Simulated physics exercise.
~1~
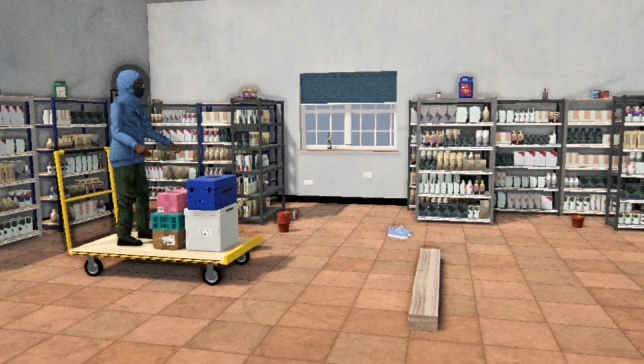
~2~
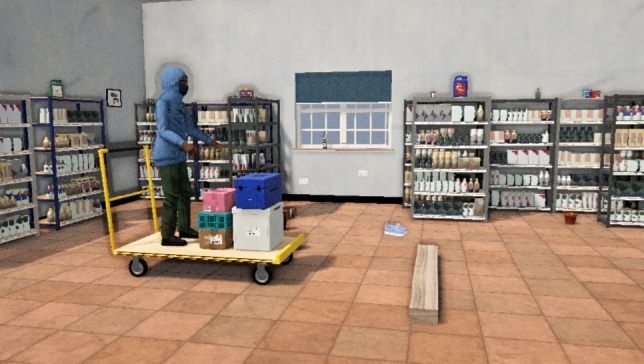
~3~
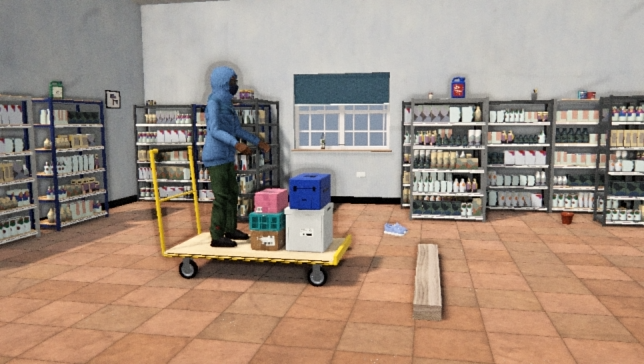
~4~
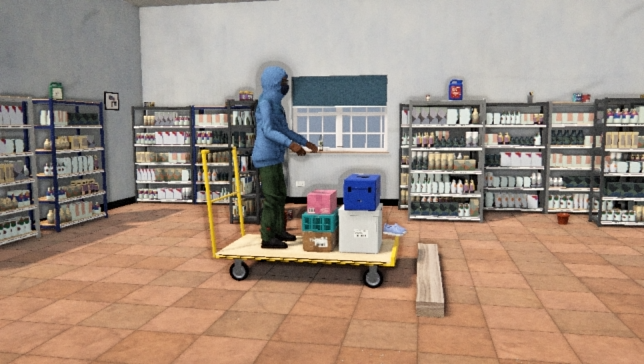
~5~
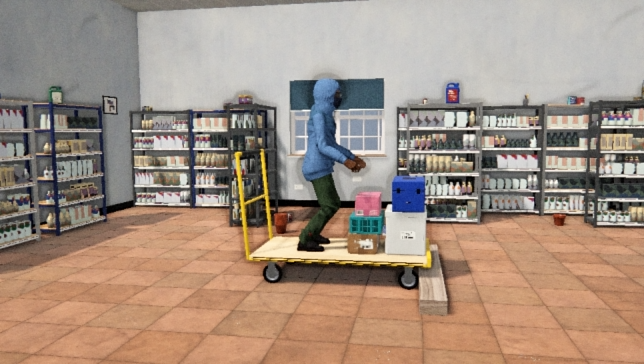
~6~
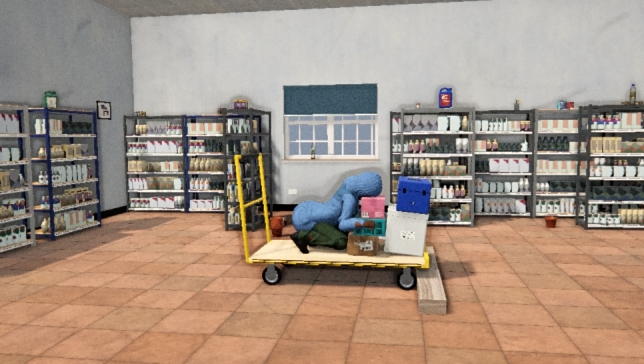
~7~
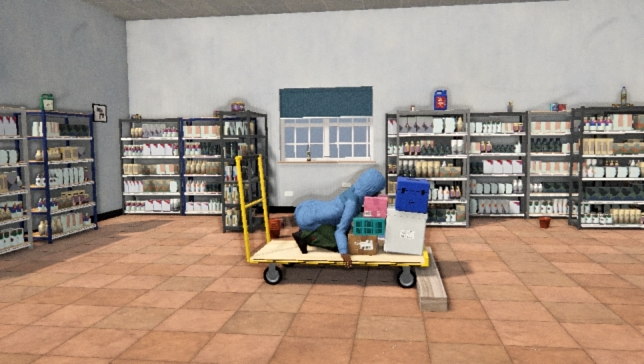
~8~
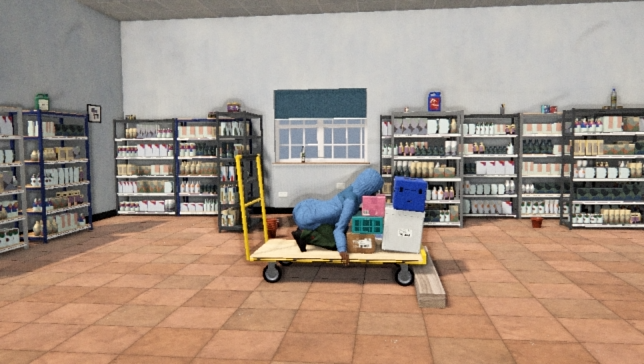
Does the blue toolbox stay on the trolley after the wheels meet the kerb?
Yes, the blue toolbox stays on the trolley. It ends slightly tilted near the front of the deck, above the white tote.
